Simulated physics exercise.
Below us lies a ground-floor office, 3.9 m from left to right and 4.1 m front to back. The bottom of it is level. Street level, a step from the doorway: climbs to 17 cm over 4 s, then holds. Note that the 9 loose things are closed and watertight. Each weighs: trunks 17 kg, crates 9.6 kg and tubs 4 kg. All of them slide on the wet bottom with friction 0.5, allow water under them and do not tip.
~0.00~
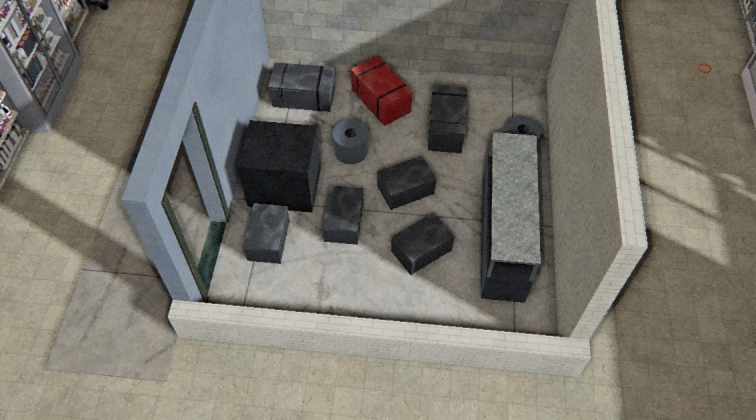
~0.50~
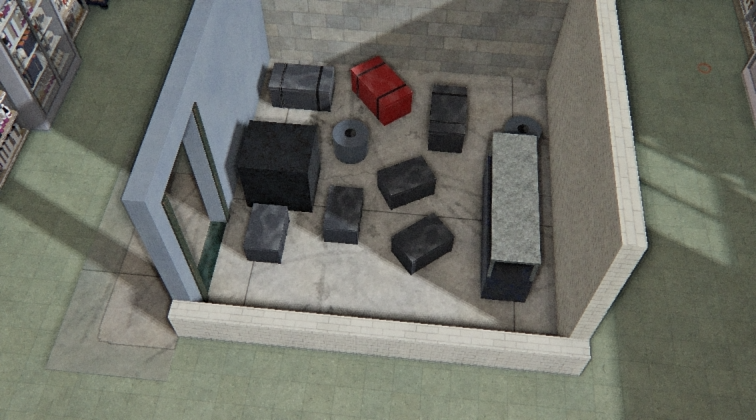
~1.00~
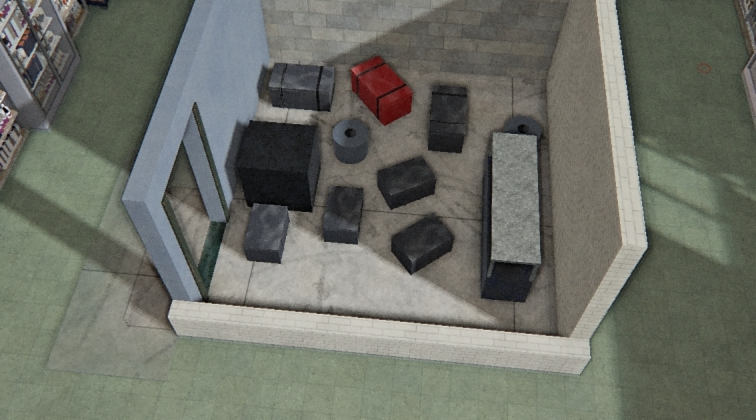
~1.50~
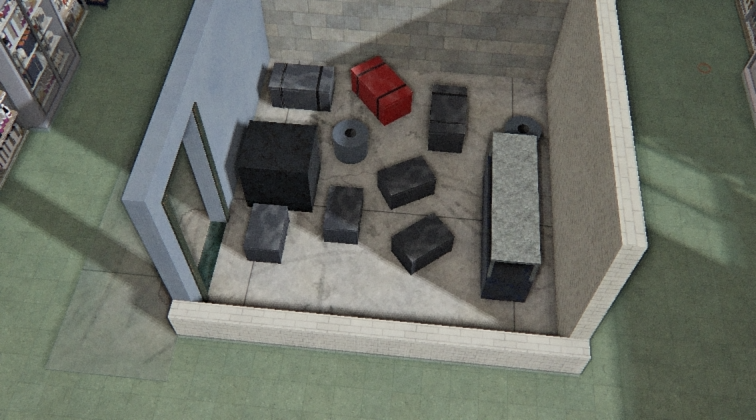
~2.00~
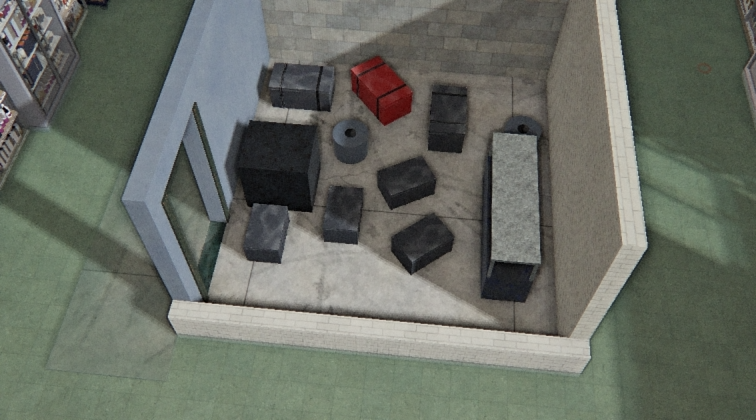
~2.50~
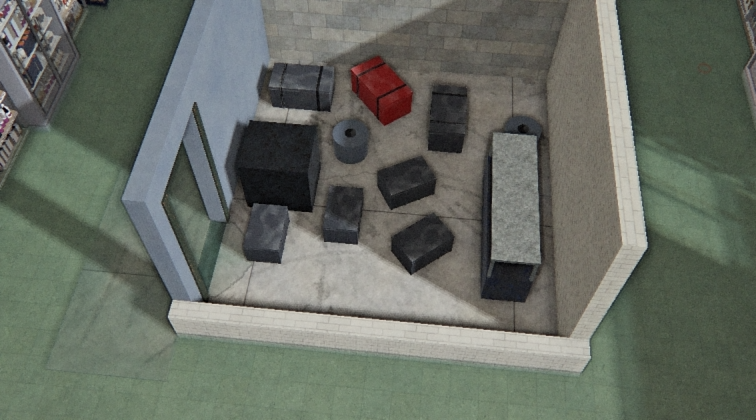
Green floodwater spreading over the tiled ground around a walled room, while the red trunk and dark crates inside stay still.
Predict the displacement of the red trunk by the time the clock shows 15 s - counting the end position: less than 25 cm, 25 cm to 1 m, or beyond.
It is pushed a bit.
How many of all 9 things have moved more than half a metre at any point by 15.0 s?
I count 8.
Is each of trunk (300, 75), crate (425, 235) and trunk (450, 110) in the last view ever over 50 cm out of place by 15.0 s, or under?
Result, in order: Lower / higher / higher.
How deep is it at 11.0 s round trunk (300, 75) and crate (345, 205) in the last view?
Close to 2 and 6 centimetres.
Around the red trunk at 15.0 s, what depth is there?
Around 8 cm.
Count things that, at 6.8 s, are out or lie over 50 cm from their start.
That would be 2.
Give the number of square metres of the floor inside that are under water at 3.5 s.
Somewhere around 1.5 m2, roughly.
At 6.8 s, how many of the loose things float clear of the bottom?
Then: 2.
After 3.5 s the red trunk is near (381, 80), 0.0 m from its start, aground; 0 afloat.
After 6.8 s the red trunk is near (381, 80), 0.0 m from its start, aground; 2 afloat.
After 11.0 s the red trunk is near (376, 78), 0.1 m from its start, aground; 5 afloat.
After 15.0 s the red trunk is near (332, 86), 0.7 m from its start, afloat; 9 afloat.
